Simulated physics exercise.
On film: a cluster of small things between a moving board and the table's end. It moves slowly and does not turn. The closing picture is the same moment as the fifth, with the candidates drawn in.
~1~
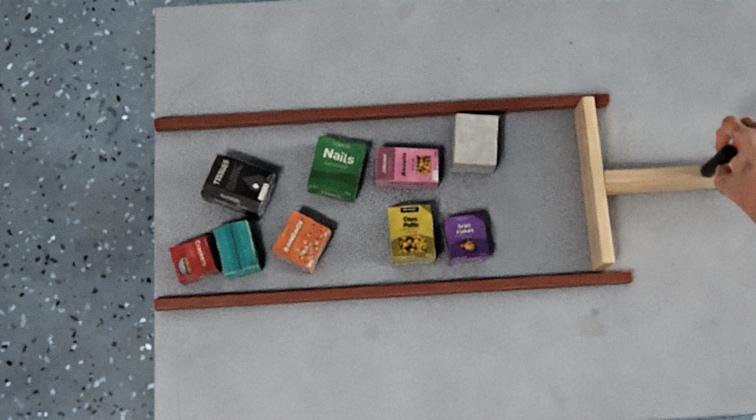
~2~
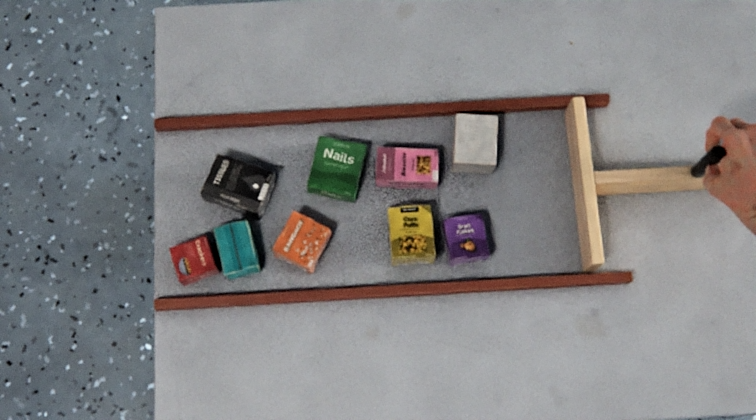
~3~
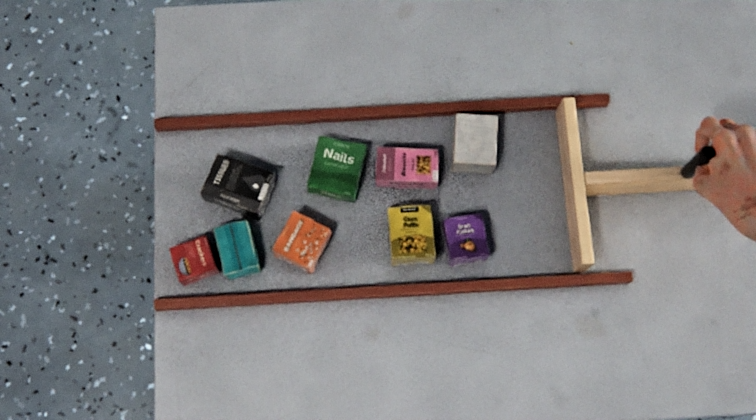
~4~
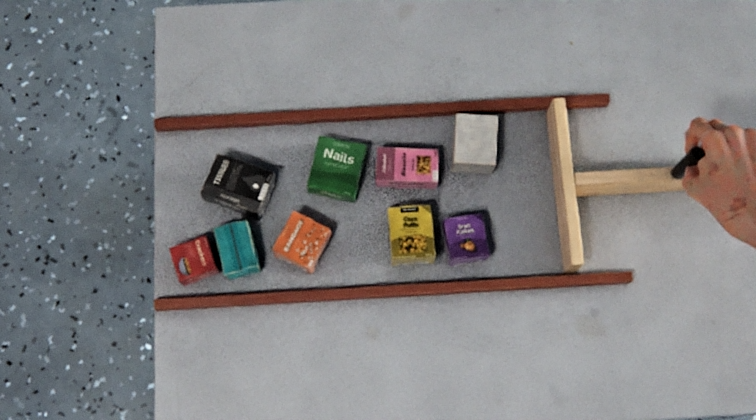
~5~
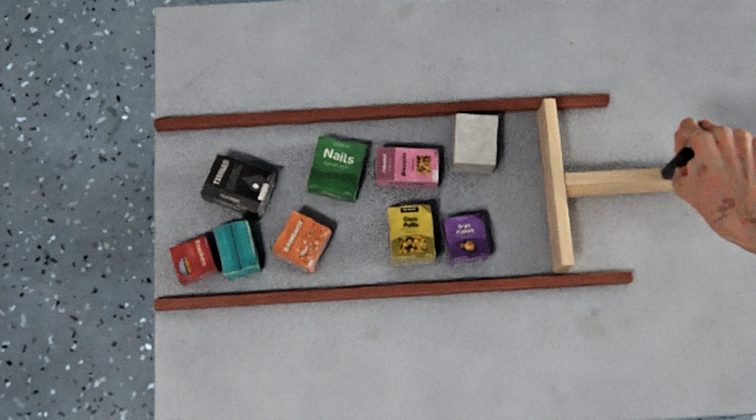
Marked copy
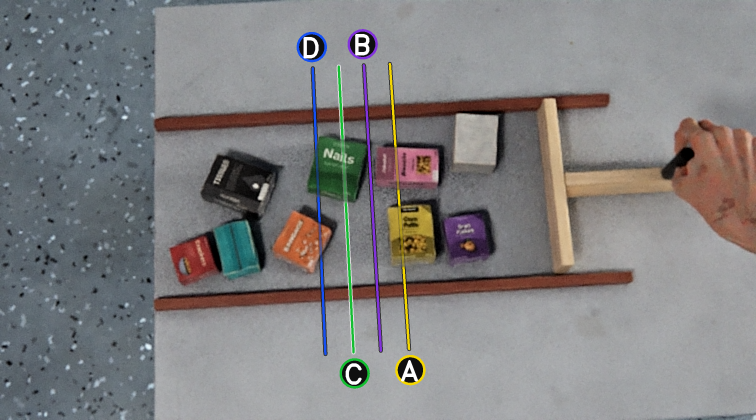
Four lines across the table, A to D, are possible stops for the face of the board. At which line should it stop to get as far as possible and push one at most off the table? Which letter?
At C, and not beyond.
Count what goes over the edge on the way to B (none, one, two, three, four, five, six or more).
In all, none.
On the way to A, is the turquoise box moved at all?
No.
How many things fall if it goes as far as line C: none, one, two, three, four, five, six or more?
By then, none.
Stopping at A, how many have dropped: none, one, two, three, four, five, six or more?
By then, none.
On the marked copy, A at (399, 201); B at (372, 202); C at (346, 204); D at (319, 205).
Taking C. A third of the way, board (482, 184); white block (448, 146); purple packet (457, 240).
Two thirds of the way, board (405, 188); black box (209, 194); green box (268, 173).
When it is over, board (351, 192); black box (158, 198); red packet (166, 262); none fallen.
As for the rest, A is within the limit but short; B is within the limit but short; D drops two.
